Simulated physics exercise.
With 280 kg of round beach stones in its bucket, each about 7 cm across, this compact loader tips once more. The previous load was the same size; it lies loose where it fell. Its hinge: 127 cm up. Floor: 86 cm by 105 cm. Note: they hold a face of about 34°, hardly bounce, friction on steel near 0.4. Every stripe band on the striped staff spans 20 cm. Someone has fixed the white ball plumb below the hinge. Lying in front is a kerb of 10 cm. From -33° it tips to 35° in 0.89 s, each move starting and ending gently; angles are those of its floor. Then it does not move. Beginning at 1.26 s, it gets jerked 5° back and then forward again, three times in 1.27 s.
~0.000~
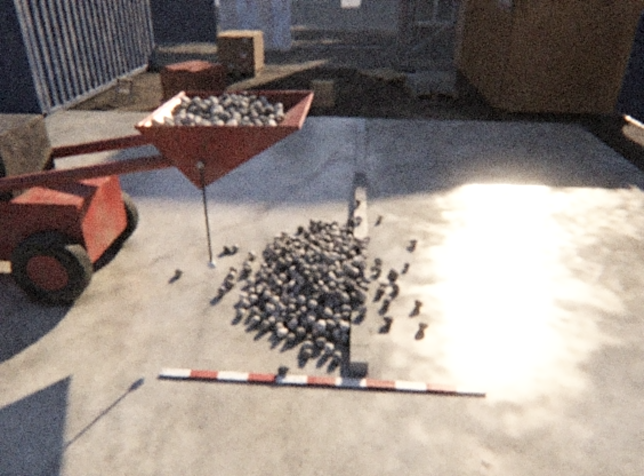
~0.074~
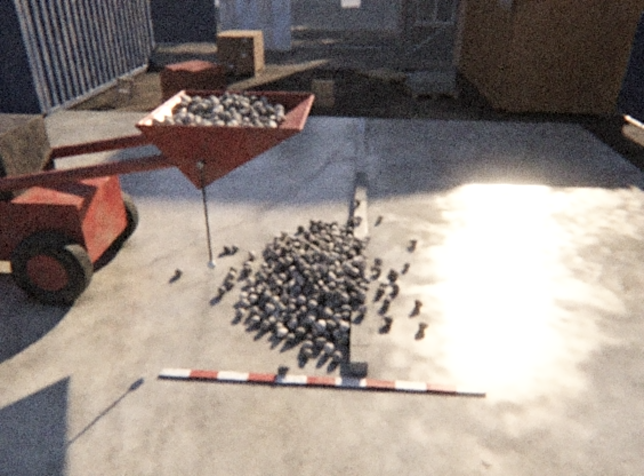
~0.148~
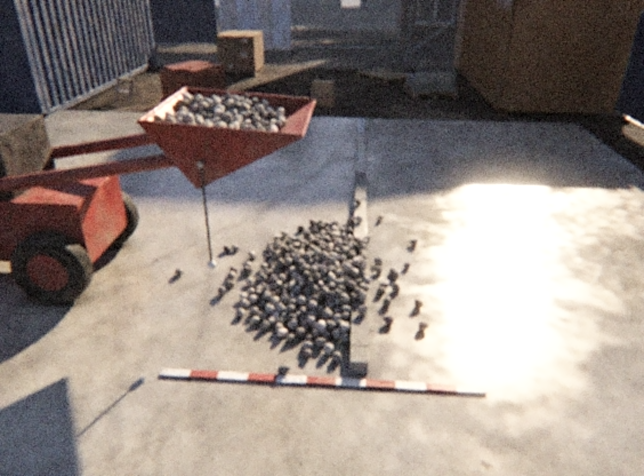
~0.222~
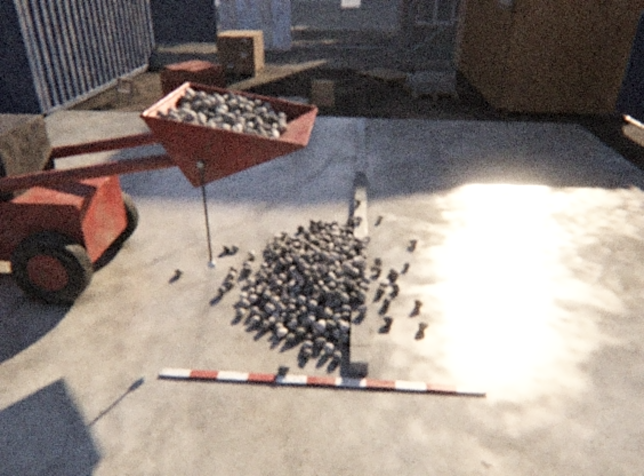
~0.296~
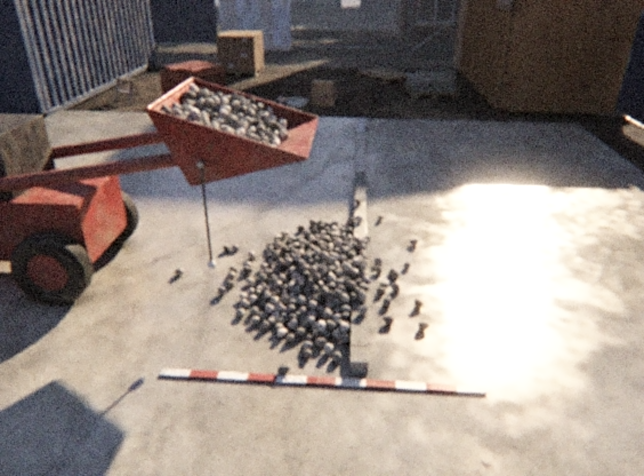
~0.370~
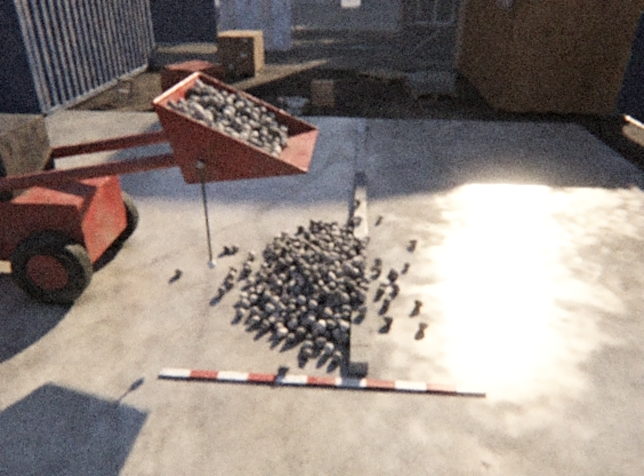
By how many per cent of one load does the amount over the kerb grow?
It grows by about 50 per cent of one load.
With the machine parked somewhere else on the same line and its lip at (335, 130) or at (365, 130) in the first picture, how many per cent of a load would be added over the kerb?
About 85 per cent for the first, 100 per cent for the second.
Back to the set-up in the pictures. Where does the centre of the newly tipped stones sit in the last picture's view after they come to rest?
The middle ends up near (360, 273).
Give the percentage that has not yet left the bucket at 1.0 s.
Roughly 75 per cent of its load.
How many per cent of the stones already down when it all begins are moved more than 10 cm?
The answer is about 10 per cent.
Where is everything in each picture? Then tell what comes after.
In the first frame, the bucket is at -33°, its lip at (299, 128); the top of the load is at (233, 103). The earlier load is highest near (326, 259), 21 cm above ground level, 97 % on this side of the kerb, 3 % over the kerb.
The second frame shows lip at (300, 130), floor tilted -32°, highest stones at (228, 102); the stones move at 0.1 m/s on average.
The third frame shows lip at (302, 136), floor tilted -28°, highest stones at (204, 101); the stones move at 0.2 m/s on average.
The fourth frame shows lip at (305, 146), floor tilted -22°, highest stones at (197, 99); the stones move at 0.3 m/s on average.
In the fifth frame, the bucket is at -15°, its lip at (307, 159); the top of the load is at (195, 95); the stones move at 0.3 m/s on average.
The sixth frame shows lip at (306, 173), floor tilted -7°, highest stones at (200, 91); the stones move at 0.4 m/s on average.
After 0.7 s the floor is at 25°; in per cent of one load, 100 in the bucket, 97 on this side of the kerb, 3 over the kerb; the foremost stones are at (420, 279).
After 1.0 s the floor is at 35°; in per cent of one load, 77 in the bucket, 120 on this side of the kerb, 3 over the kerb; the foremost stones are at (420, 279).
After 3.0 s the floor is at 35°; in per cent of one load, 0 in the bucket, 147 on this side of the kerb, 53 over the kerb; the foremost stones are at (524, 297).
After 5.5 s the floor is at 35°; in per cent of one load, 0 in the bucket, 147 on this side of the kerb, 53 over the kerb; the foremost stones are at (524, 297). Net gain over the kerb, 50.
